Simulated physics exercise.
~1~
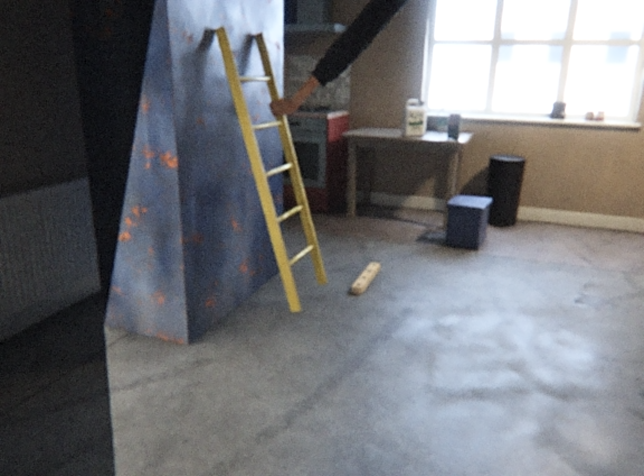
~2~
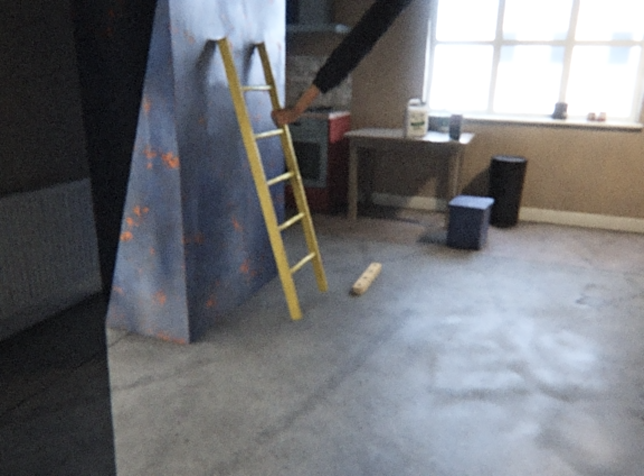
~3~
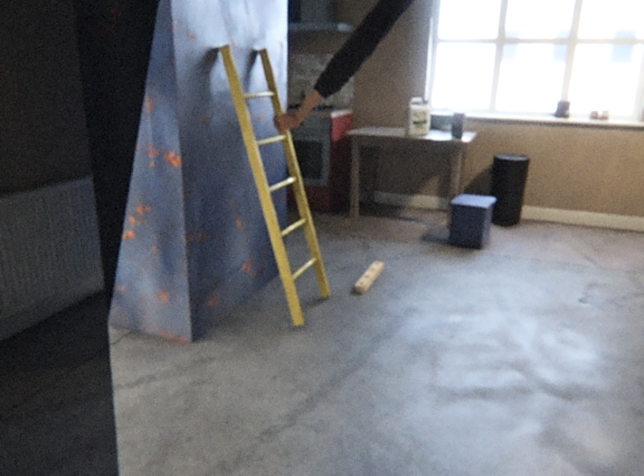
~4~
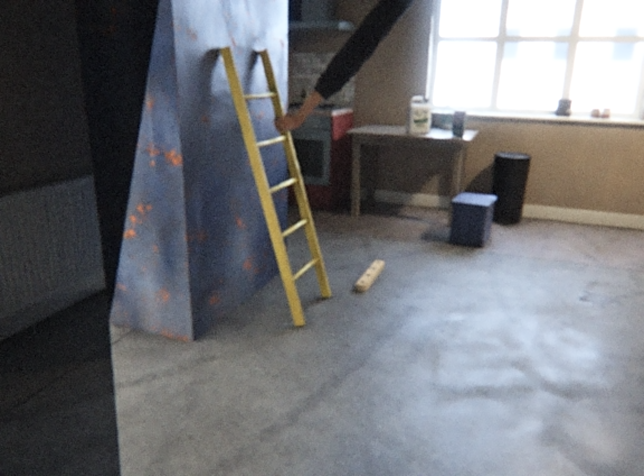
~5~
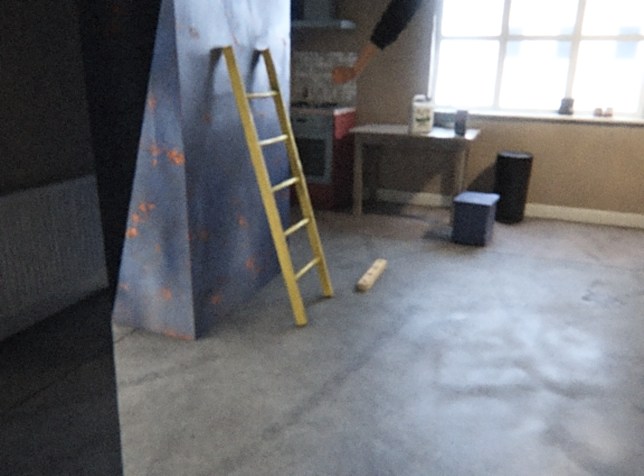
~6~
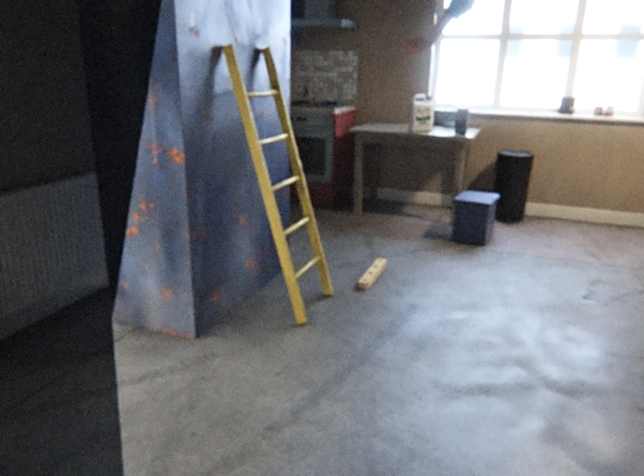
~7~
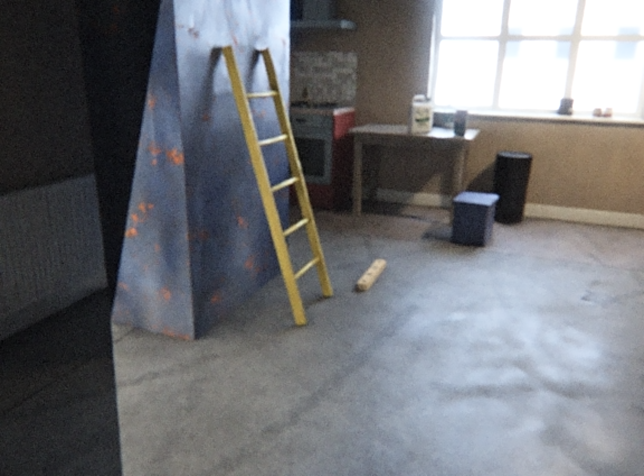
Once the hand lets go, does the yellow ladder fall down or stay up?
The yellow ladder stays up, still leaning against the blue upright block after the hand has gone.
